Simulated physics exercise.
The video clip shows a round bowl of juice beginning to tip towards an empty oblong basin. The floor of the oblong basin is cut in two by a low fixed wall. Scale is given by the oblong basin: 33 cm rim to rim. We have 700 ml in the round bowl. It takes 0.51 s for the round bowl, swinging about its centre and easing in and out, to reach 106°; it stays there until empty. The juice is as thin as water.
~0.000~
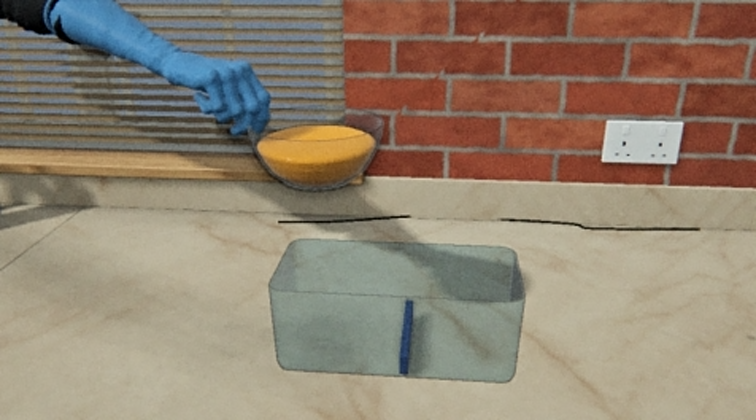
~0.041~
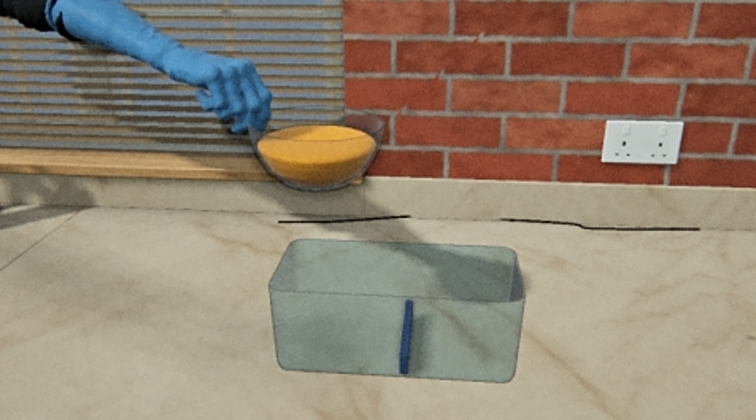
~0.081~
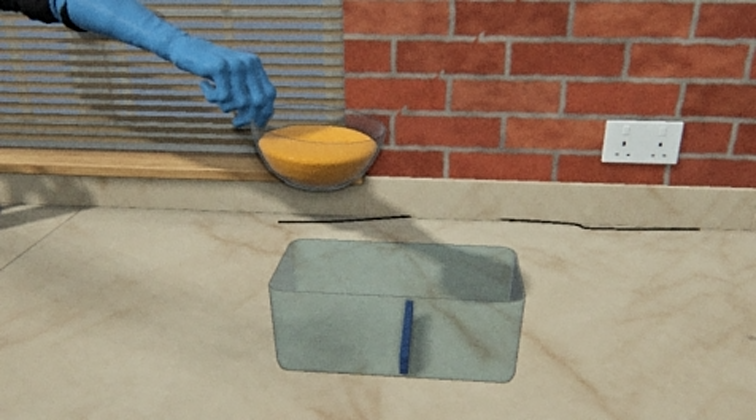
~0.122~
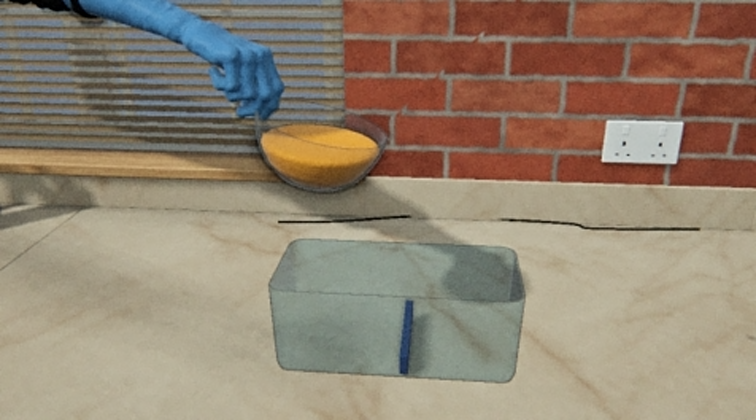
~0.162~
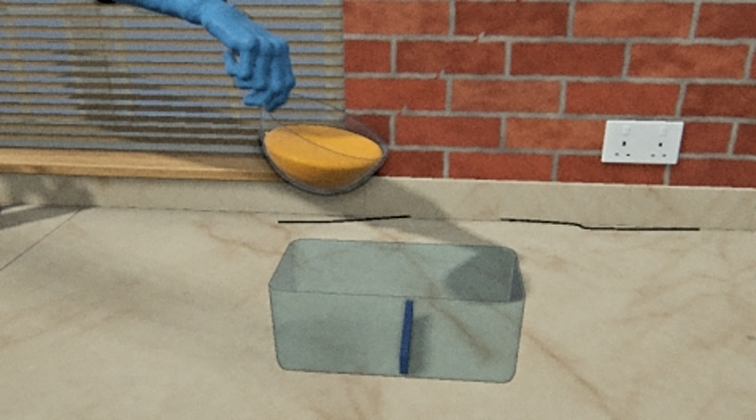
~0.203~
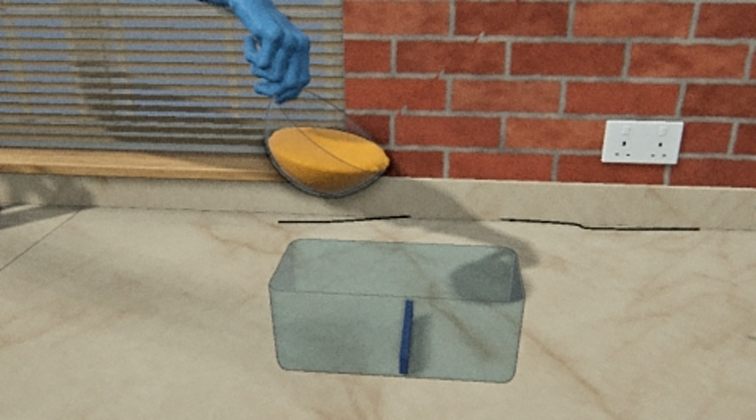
On a marble counter by a brick wall, a blue-gloved hand held a clear round bowl of orange juice above an empty oblong basin and tilted it steadily rightward, the juice shifting to its lower rim.
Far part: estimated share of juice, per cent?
53 per cent.
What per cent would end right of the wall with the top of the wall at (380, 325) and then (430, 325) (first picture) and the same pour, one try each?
First try about 70 %, second try about 20 %.
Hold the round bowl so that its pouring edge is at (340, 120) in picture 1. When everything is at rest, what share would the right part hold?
In that case roughly 25 per cent.
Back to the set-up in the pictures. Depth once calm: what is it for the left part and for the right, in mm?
Depths at rest: Left around 12 mm, right around 16 mm.
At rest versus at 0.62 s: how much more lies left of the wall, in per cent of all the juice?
Roughly 6 per cent.
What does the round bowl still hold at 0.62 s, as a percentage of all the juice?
Around 0 percent of it.
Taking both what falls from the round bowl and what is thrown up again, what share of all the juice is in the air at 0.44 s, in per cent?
Some 54 per cent.
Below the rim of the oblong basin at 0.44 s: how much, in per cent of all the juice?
About 40 per cent.
By 0.44 s the tilt is 102° and 7 per cent is still to pour, 5 is left of the wall and 35 right of it.
By 0.62 s the tilt is 106° and 0 per cent is still to pour, 36 is left of the wall and 59 right of it.
By 0.81 s the tilt is 106° and 0 per cent is still to pour, 39 is left of the wall and 54 right of it.
By 1.01 s the tilt is 106° and 0 per cent is still to pour, 42 is left of the wall and 53 right of it.
At rest 42 per cent lies left of the wall, 53 right of it and 5 outside.
